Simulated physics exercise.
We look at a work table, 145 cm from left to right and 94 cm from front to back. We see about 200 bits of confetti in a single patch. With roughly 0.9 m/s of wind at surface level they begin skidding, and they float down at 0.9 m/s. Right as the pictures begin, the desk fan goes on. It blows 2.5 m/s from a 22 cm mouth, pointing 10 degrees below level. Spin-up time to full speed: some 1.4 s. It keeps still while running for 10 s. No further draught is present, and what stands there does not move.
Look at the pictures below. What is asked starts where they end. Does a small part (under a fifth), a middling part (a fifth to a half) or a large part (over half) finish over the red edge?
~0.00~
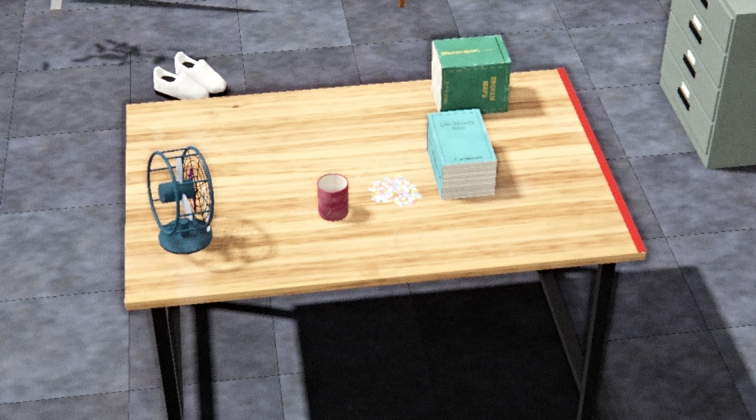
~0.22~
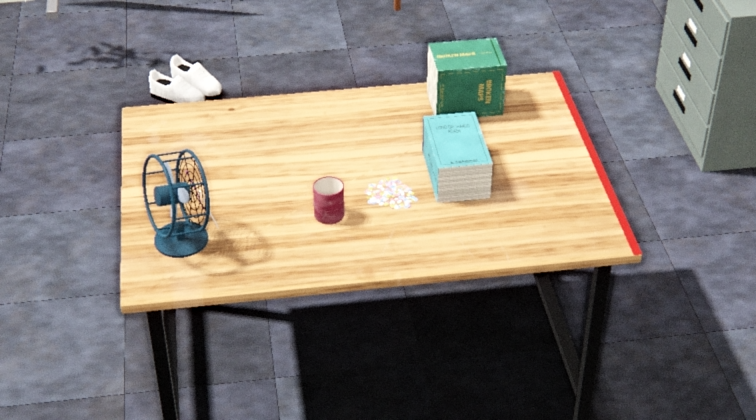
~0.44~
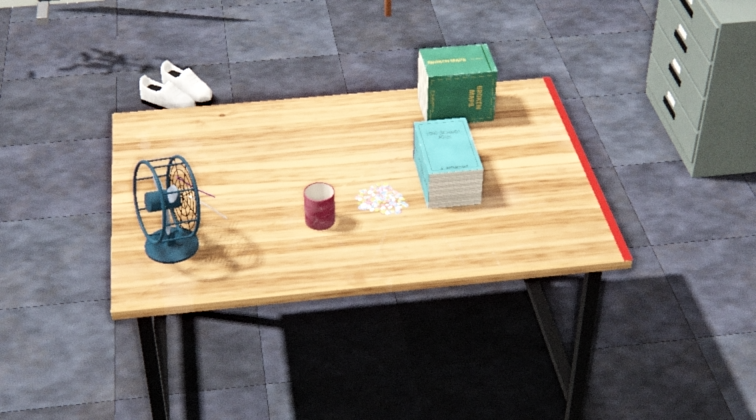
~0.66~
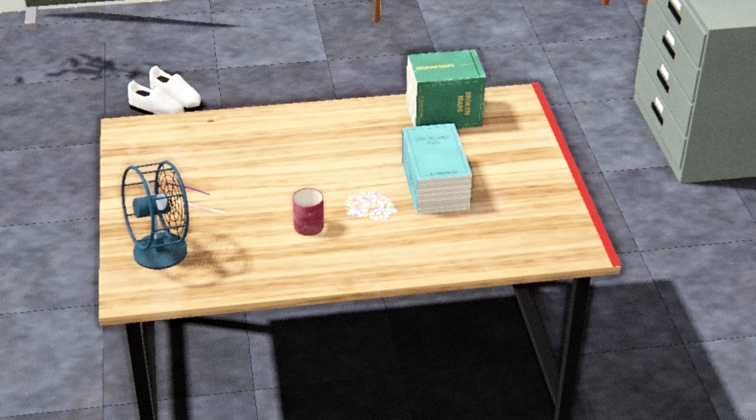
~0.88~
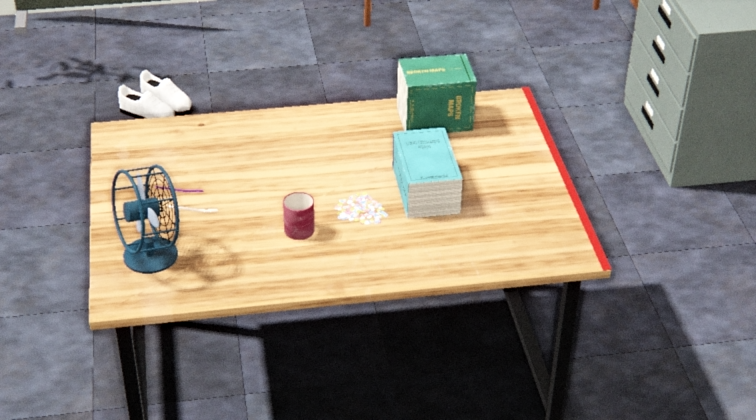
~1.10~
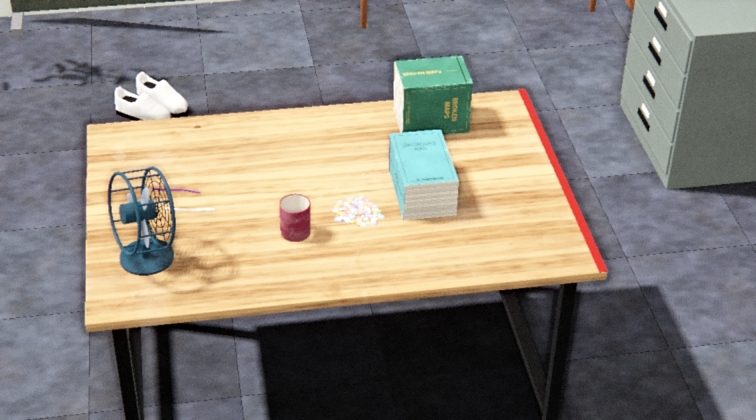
A small part.
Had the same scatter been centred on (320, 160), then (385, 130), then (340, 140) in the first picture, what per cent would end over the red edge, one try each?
First try 0 %, second 0 %, third 0 %.
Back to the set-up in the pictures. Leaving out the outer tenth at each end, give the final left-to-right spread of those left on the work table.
10 centimetres or so.
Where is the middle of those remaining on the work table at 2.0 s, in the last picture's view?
Somewhere about (359, 237), I'd say.
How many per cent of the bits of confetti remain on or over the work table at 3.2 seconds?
Close to 40 in a hundred are still there.
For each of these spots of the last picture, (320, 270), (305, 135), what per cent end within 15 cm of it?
Roughly 20 % and 0 %, in that order.
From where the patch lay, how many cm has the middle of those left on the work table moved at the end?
Roughly 15 cm.
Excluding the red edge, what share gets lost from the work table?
Estimate: Close to 70 per cent.
After 2.0 s, 0 % are over the red edge; the middle of those still in play is near (359, 241); 5 % have settled or left.
After 3.2 s, 0 % are over the red edge; the middle of those still in play is near (350, 237); 60 % have settled or left.
After 5.5 s, 0 % are over the red edge; the middle of those still in play is near (349, 240); 68 % have settled or left.
After 10.0 s, at the end, 0 % are over the red edge; the middle of those still in play is near (328, 234).
